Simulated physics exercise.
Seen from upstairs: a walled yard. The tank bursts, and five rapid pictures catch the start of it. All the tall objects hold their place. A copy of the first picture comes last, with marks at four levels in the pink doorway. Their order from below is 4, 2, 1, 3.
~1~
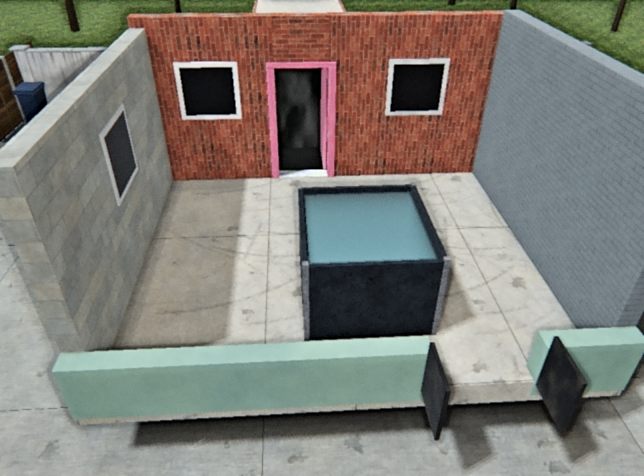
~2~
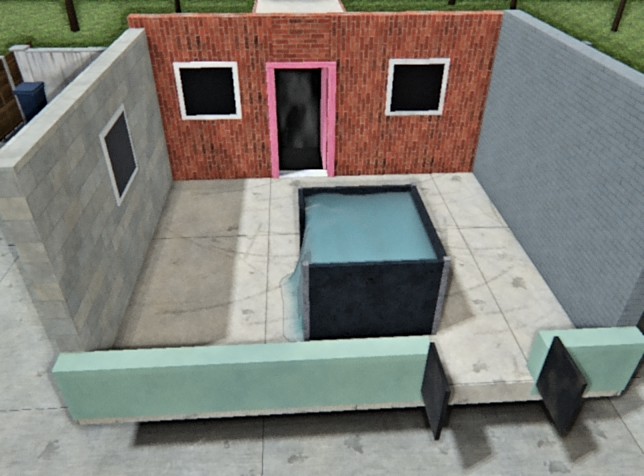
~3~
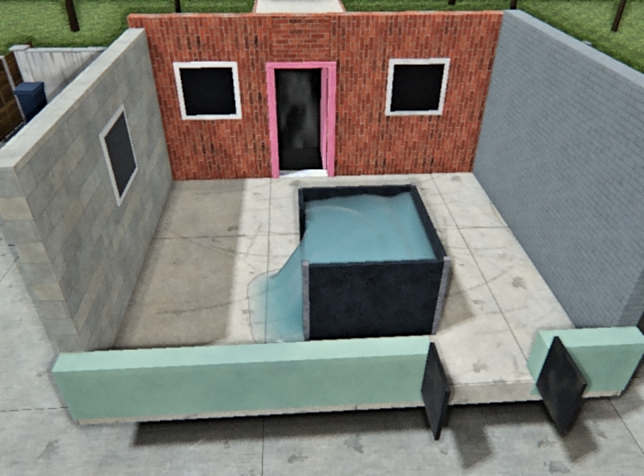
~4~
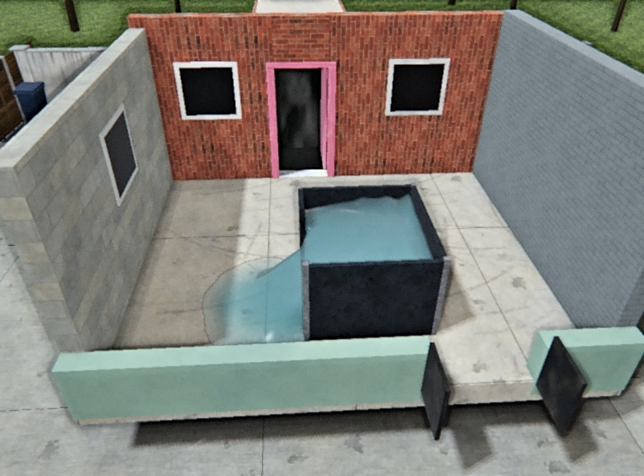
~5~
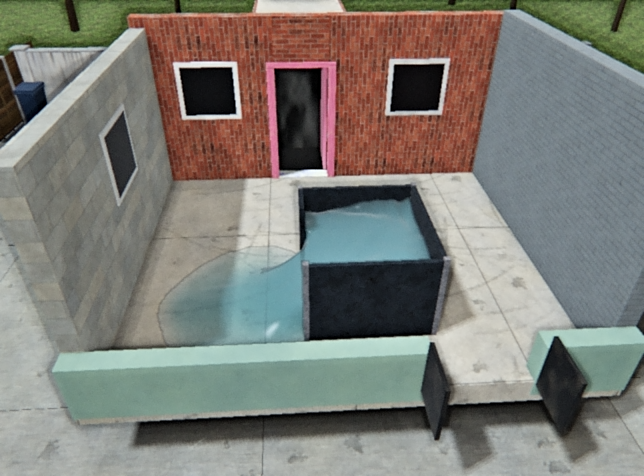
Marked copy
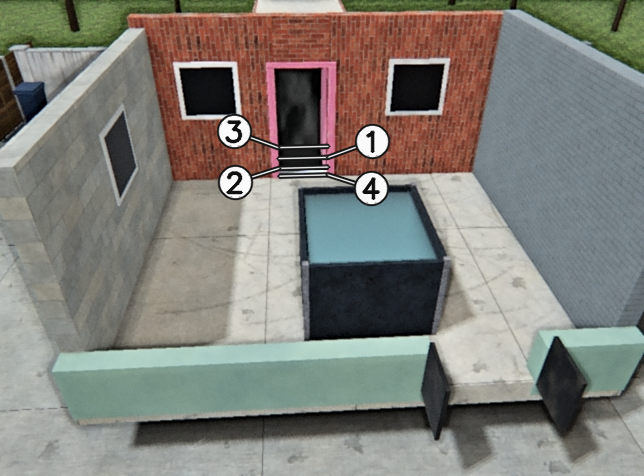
Water in a dark square tank sloshes and pours out through its left side, then spreads leftward across the paved ground of a walled yard, in front of a brick wall with a pink-framed doorway, as the tank's level drops slightly.
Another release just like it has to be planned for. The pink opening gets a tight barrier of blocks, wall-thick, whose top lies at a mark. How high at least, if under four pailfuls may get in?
2 will do.
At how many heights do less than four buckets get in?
Three of them.
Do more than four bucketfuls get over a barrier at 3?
No, that is safe.
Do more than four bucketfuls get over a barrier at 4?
Yes, it does.
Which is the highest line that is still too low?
That would be 4.
On the marked copy, 1 at (303, 158); 2 at (303, 167); 3 at (303, 146); 4 at (303, 175); from the bottom up 4, 2, 1, 3.
With 1, nothing gets over.
With 2, nothing gets over.
With 3, nothing gets over.
With 4, about 12 bucketfuls get in.
